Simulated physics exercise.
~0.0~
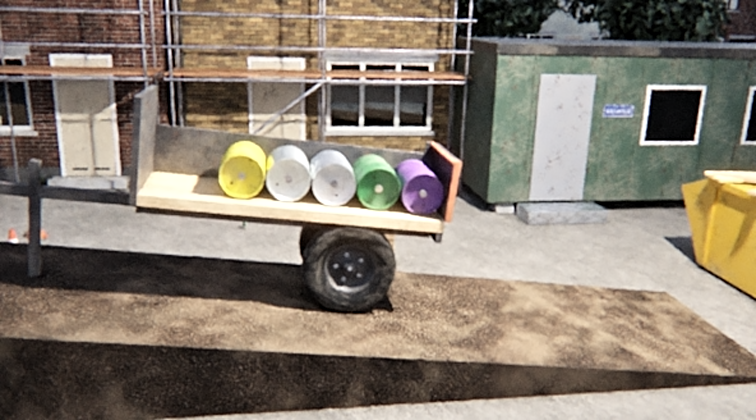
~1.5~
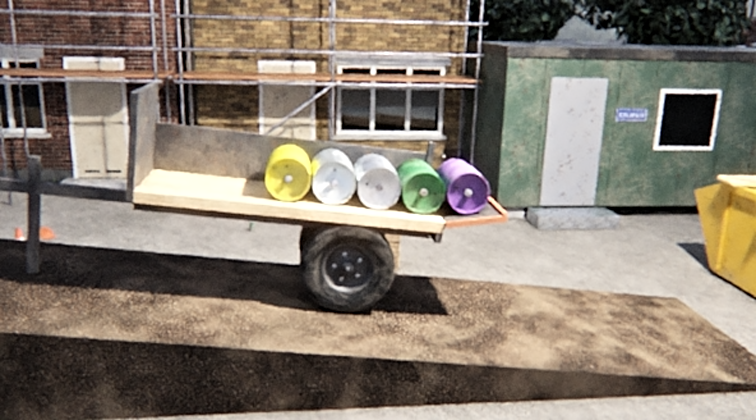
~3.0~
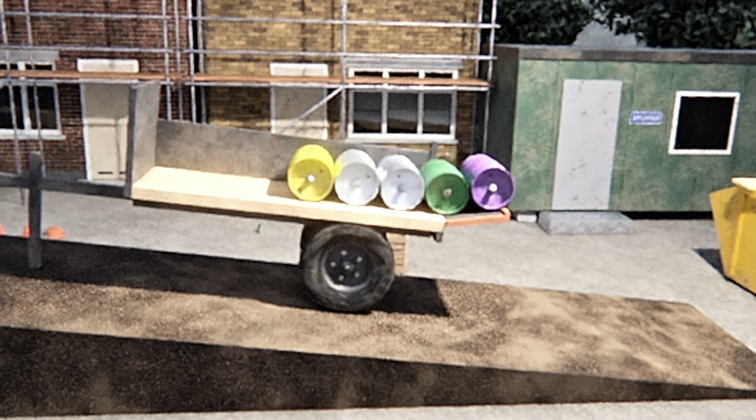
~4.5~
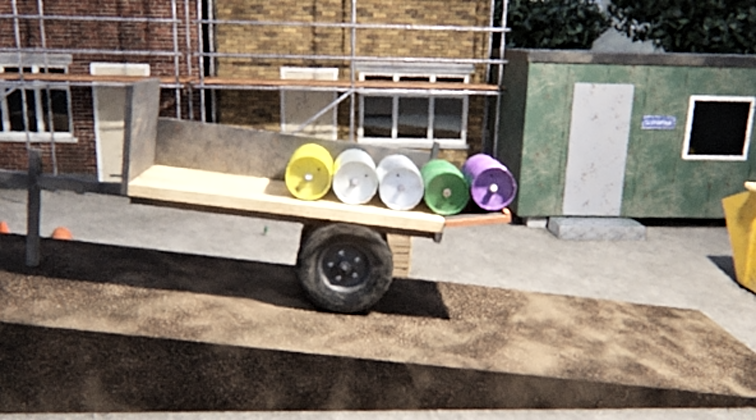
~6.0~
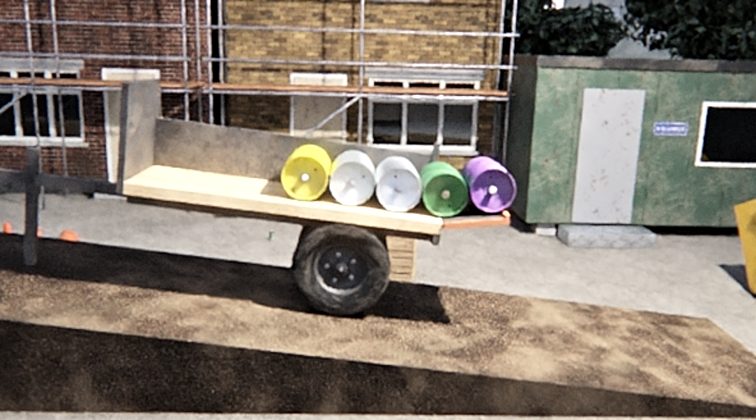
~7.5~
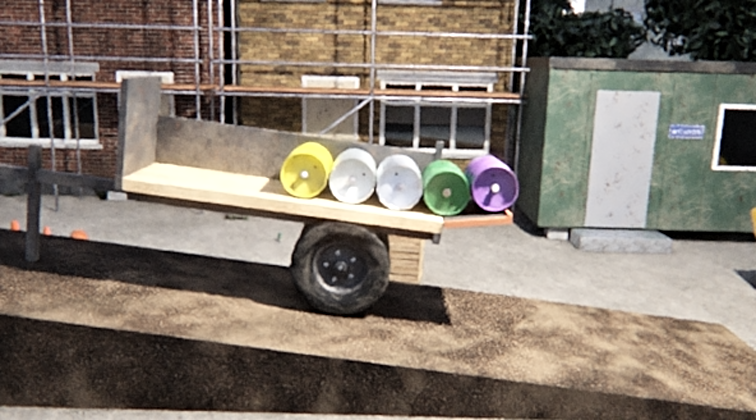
The video shows five barrels, yellow, two white, green and purple, lying in a row on a tilted trailer as its tailgate drops open; they roll a short way right, the purple one onto the lowered gate, then stop and rest together with none falling off.
